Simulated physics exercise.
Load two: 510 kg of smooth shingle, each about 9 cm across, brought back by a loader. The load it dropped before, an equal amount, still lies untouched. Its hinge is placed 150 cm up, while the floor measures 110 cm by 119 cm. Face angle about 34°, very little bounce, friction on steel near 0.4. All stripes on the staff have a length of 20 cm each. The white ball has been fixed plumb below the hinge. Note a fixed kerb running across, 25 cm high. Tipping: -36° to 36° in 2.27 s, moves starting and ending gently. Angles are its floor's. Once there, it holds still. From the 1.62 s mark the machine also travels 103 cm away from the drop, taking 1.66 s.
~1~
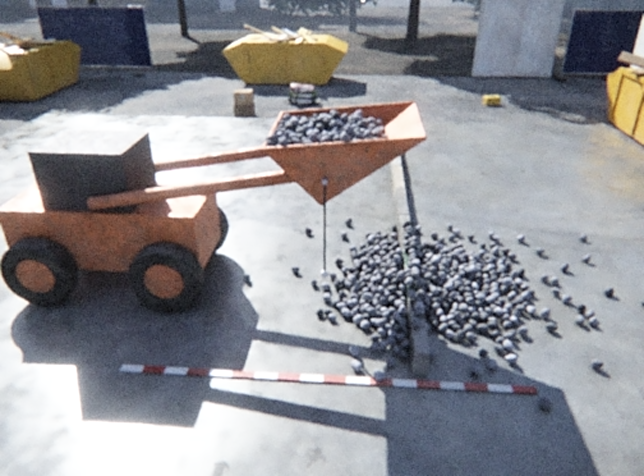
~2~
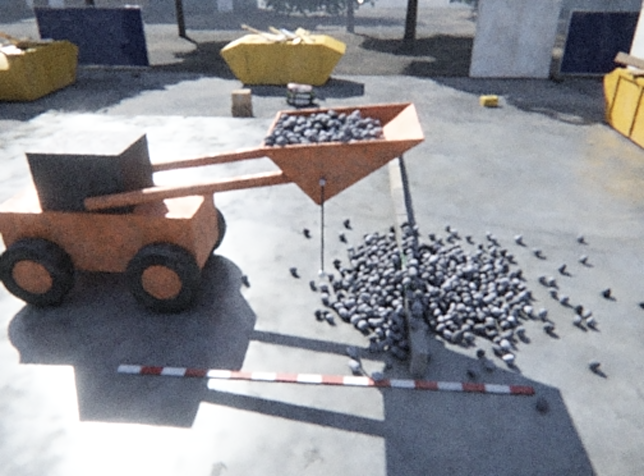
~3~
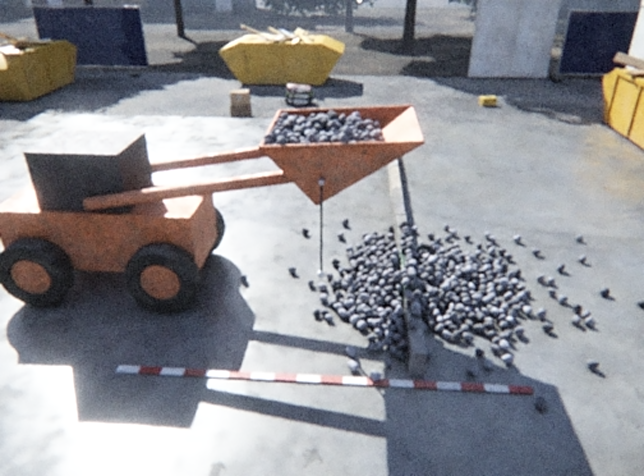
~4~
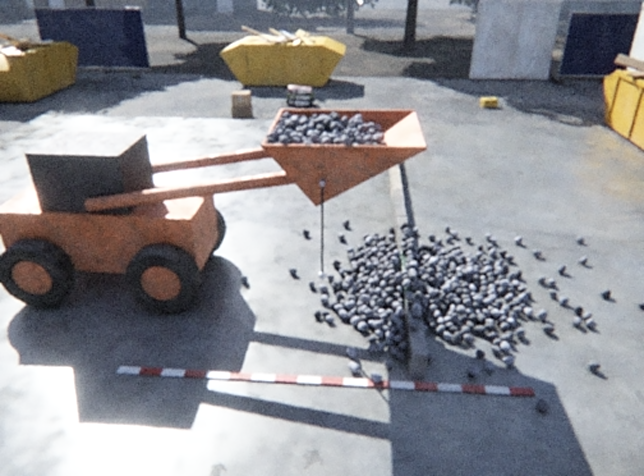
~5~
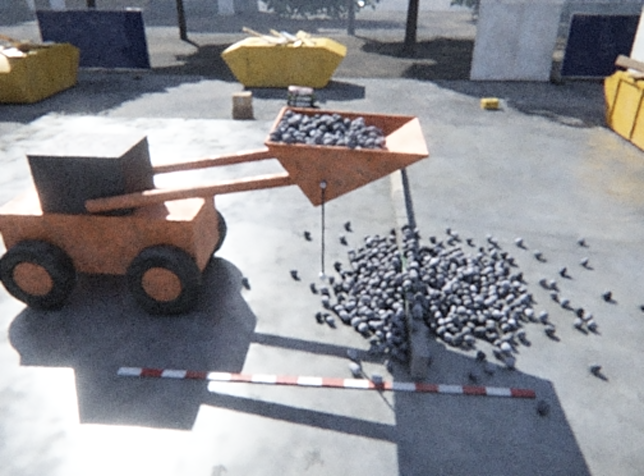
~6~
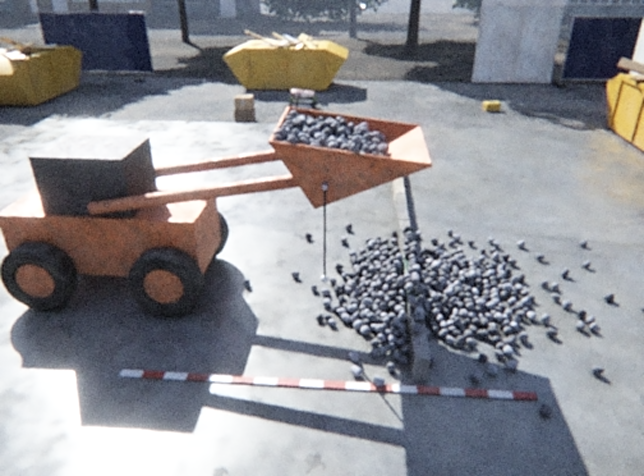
The footage shows an orange loader holding a bucket of grey stones above a scattered heap lying across a low kerb; the bucket gradually tilts slightly forward, its right lip dipping, while the loader and heap remain still.
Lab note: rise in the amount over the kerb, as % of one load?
Approximately 44 %.
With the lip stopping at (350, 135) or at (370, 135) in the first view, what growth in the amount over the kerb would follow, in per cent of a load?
Case one about 0 %, case two about 0 %.
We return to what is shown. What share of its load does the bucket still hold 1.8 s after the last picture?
Roughly 10 per cent of its load.
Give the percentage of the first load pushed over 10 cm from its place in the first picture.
Near 20 per cent, I reckon.
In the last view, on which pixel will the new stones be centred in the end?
Near (399, 284).
Then, 1.1 s after the last picture the floor is at 25°; in per cent of one load, 96 in the bucket, 52 on this side of the kerb, 52 over the kerb; the foremost stones are at (608, 292).
Then, 1.8 s after the last picture the floor is at 36°; in per cent of one load, 11 in the bucket, 100 on this side of the kerb, 88 over the kerb; the foremost stones are at (608, 292).
Then, 3.1 s after the last picture the floor is at 36°; in per cent of one load, 0 in the bucket, 104 on this side of the kerb, 96 over the kerb; the foremost stones are at (608, 286).
Then, 5.9 s after the last picture the floor is at 36°; in per cent of one load, 0 in the bucket, 104 on this side of the kerb, 96 over the kerb; the foremost stones are at (608, 286). Net gain over the kerb, 44.
